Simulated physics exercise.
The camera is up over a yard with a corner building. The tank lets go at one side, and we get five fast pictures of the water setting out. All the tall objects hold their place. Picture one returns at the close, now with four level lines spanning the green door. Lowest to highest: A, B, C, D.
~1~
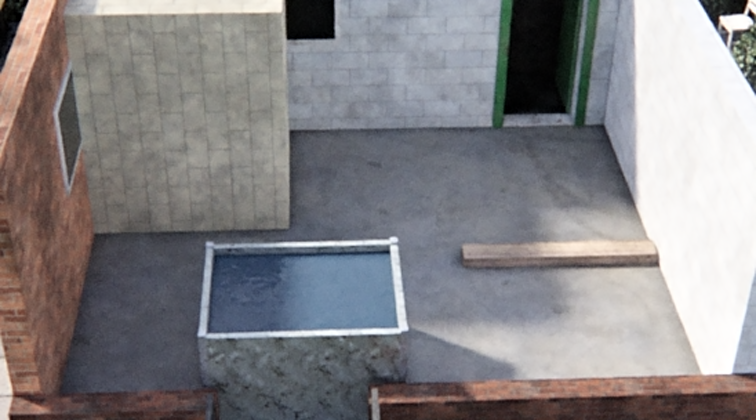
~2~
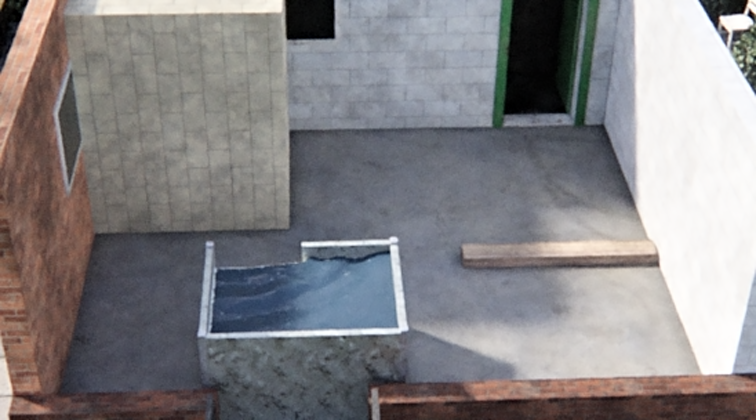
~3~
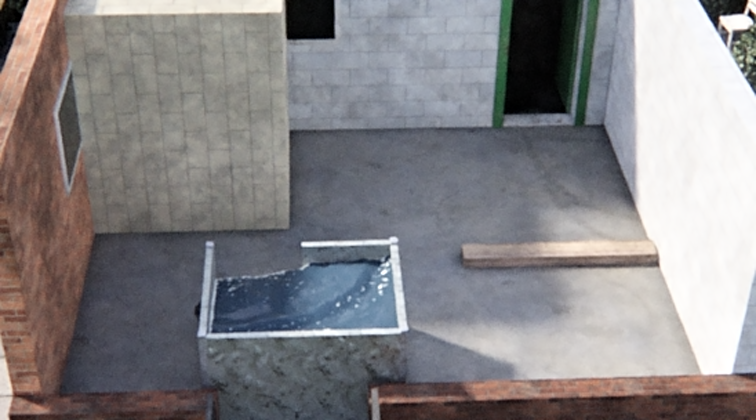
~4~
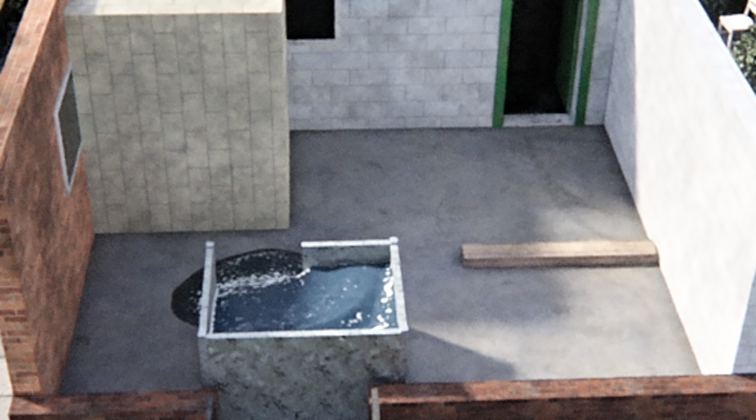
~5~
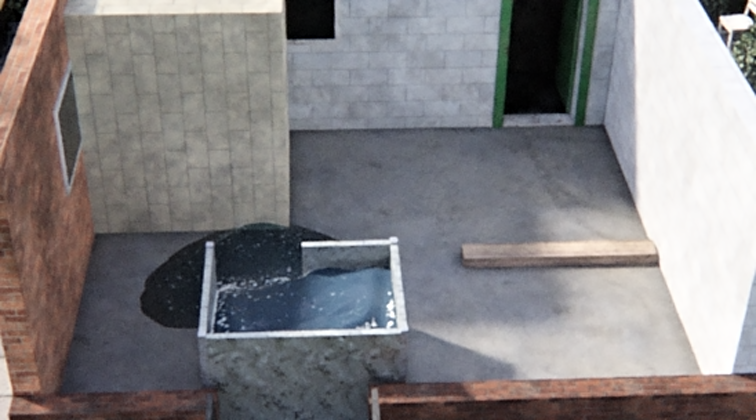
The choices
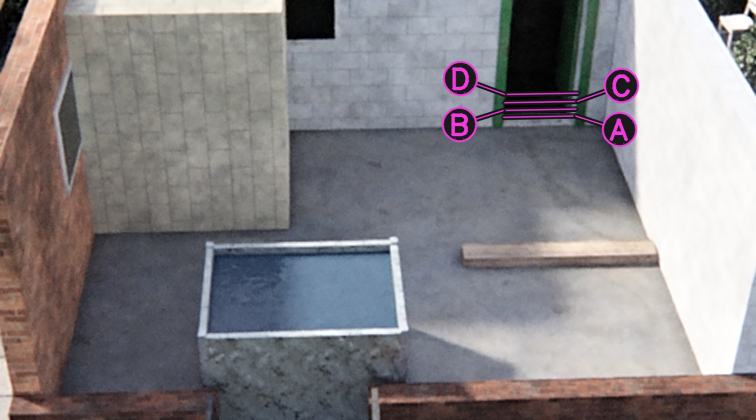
To begin with, water lies still in a raised stone tank in a walled yard, with a green-framed doorway behind. Then part of the tank's back rim is gone and the water sloshes and drops inside, and a dark wet patch spreads over the ground behind and to the left.
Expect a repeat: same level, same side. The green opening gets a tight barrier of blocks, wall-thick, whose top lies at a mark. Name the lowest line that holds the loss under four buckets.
Use height A.
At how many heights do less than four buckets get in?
All of the four.
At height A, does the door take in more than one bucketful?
No, it does not.
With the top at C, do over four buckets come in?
No.
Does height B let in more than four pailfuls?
No.
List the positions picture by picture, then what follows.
Water in the tank at rest, its middle at (303, 294); foot of the green doorway at (538, 126); open gate at (293, 382).
Water covers 1 % of the ground, its front hidden from here.
Water covers 3 % of the ground, its front hidden from here.
Water covers 7 % of the ground, its front hidden from here.
Water covers 12 % of the ground and shows as far out as (230, 230).
On the marked copy, A at (539, 116); B at (540, 109); C at (540, 102); D at (541, 93); from the bottom up A, B, C, D.
Choosing A, a splash gets over, under a bucket.
Choosing B, nothing gets over.
Choosing C, nothing gets over.
Choosing D, nothing gets over.
